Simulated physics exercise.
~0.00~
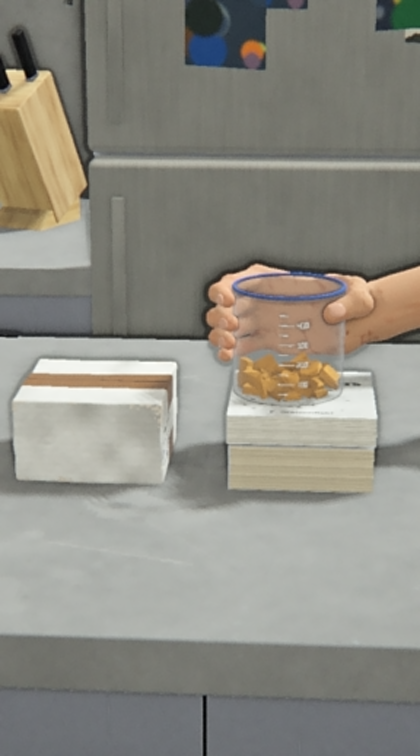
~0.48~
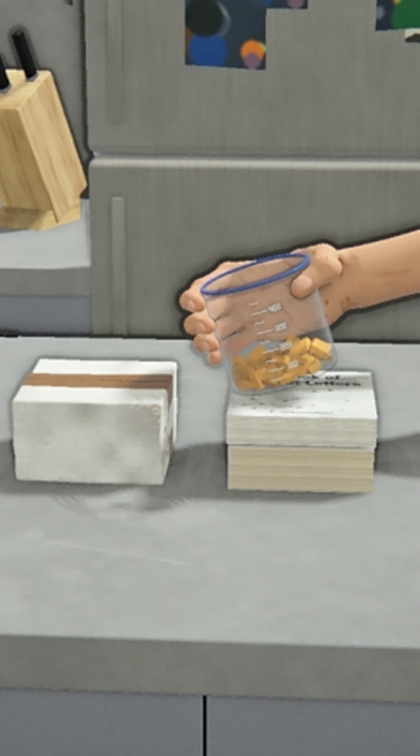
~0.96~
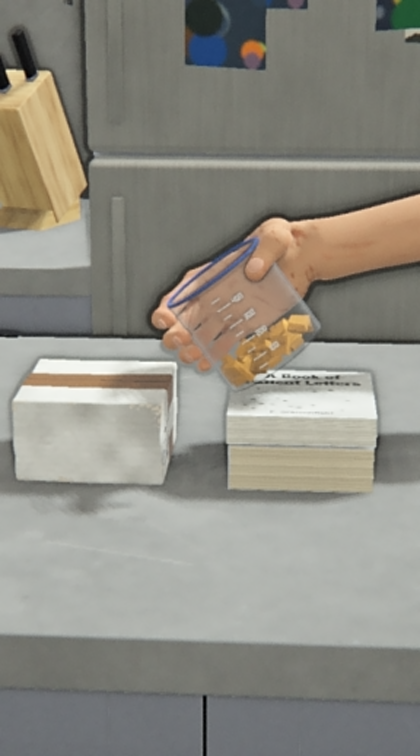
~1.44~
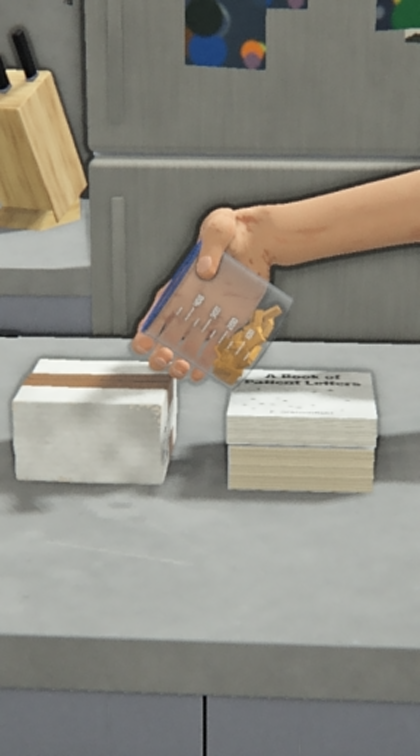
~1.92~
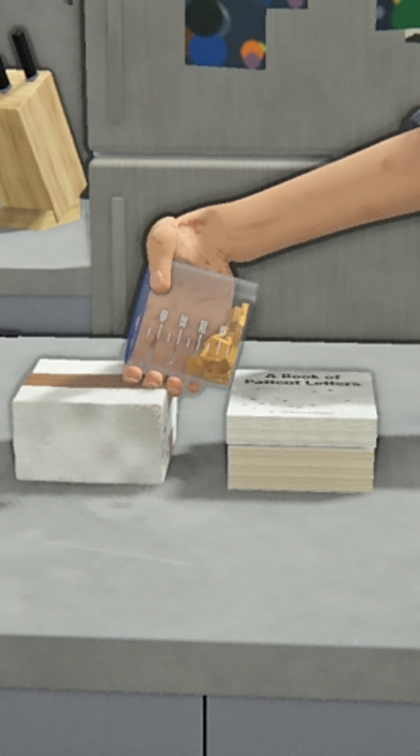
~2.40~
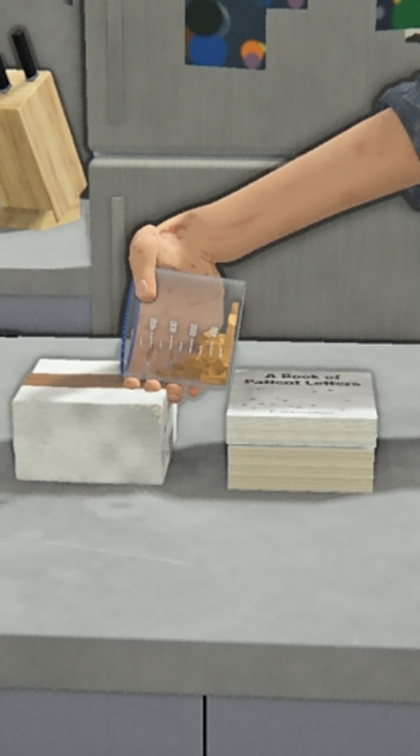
A clear beaker of orange chunks is tipped sideways leftward by a hand, spilling nothing.
